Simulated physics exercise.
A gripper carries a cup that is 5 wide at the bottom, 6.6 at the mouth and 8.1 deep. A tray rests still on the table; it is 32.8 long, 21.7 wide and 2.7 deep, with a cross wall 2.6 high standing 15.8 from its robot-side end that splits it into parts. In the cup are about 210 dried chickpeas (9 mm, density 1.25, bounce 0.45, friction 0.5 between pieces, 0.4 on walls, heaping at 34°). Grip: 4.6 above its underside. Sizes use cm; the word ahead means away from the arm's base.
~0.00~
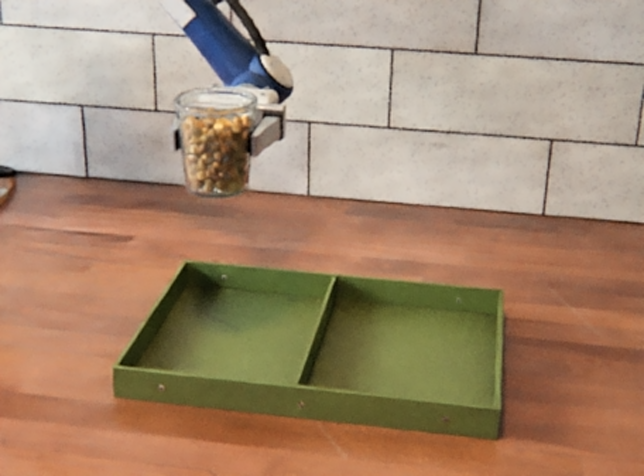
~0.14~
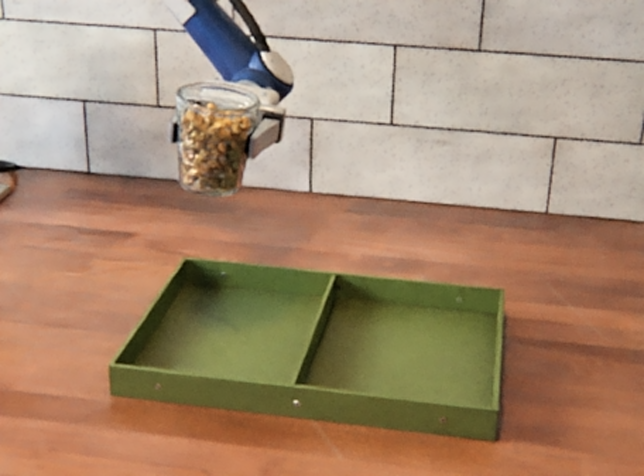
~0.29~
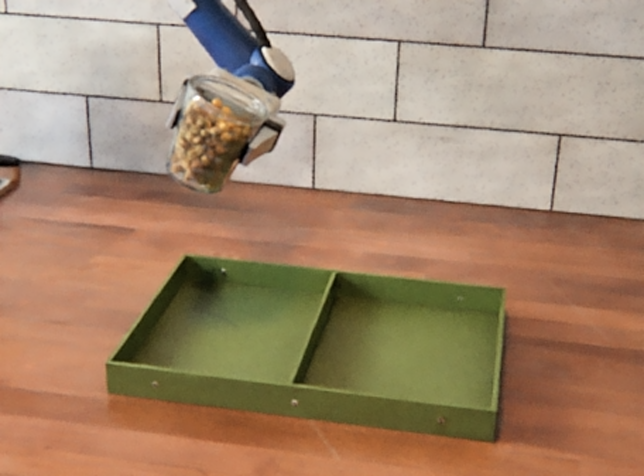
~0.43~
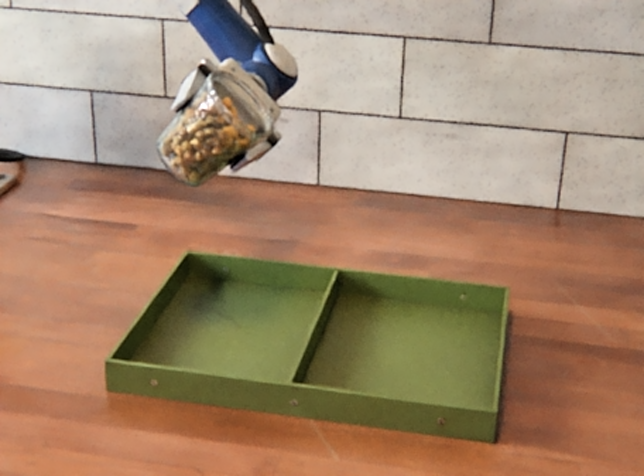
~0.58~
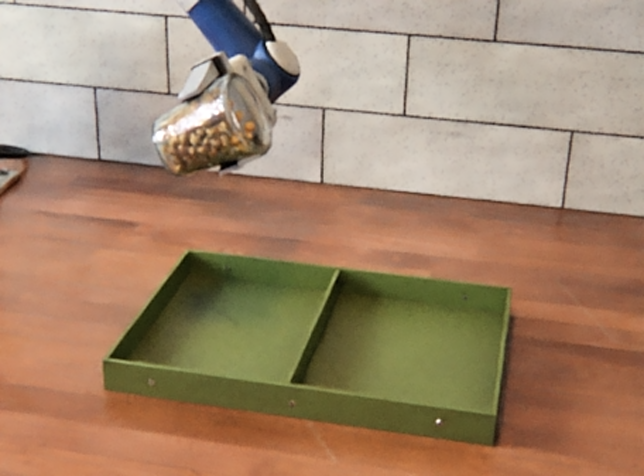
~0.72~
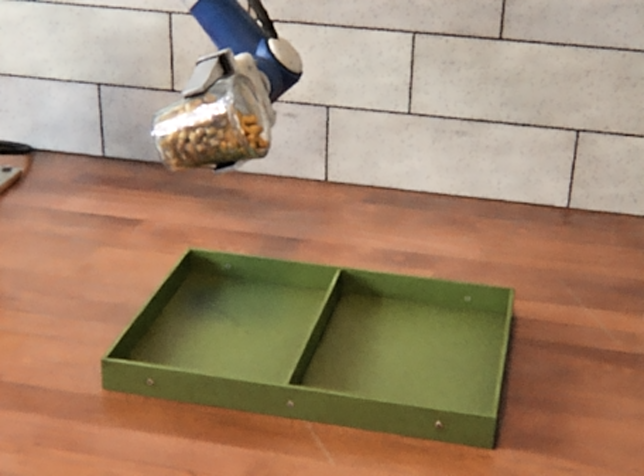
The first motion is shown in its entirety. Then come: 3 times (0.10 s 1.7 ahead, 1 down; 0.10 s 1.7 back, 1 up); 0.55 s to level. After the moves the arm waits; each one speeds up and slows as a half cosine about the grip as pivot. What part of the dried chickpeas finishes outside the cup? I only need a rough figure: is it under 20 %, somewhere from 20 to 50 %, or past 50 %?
Roughly, it is under 20 %.
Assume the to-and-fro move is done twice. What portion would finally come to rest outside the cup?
Near 10 per cent.
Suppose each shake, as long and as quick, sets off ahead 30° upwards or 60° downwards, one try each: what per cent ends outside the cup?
Result: Approx. 35 % and 5 %, one try each.
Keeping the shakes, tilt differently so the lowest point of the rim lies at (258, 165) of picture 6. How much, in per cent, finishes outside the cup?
Close to 60 in a hundred.
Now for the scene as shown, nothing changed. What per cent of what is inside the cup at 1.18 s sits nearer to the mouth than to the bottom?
45 %.
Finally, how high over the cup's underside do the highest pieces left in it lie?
I'd put it at close to 7.5 centimetres.
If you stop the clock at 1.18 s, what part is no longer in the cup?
About 5 in a hundred parts are out by then.
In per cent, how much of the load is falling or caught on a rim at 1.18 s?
Reading at that time: Some 3 per cent.
After 1.18 s, tilted 68° forward, highest piece 22 above the table; 198 in the cup, 6 in the robot-side part, 3 in the far-side part, 6 in flight or on a rim.
After 1.64 s, tilted 25° forward, highest piece 23 above the table; 188 in the cup, 16 in the robot-side part, 9 in the far-side part.
After 2.07 s, level, highest piece 24 above the table; 188 in the cup, 16 in the robot-side part, 9 in the far-side part.
After 3.12 s, level, highest piece 24 above the table; 188 in the cup, 16 in the robot-side part, 9 in the far-side part.
At rest, 188 in the cup, 16 in the robot-side part, 9 in the far-side part. That is 12 % outside the cup.
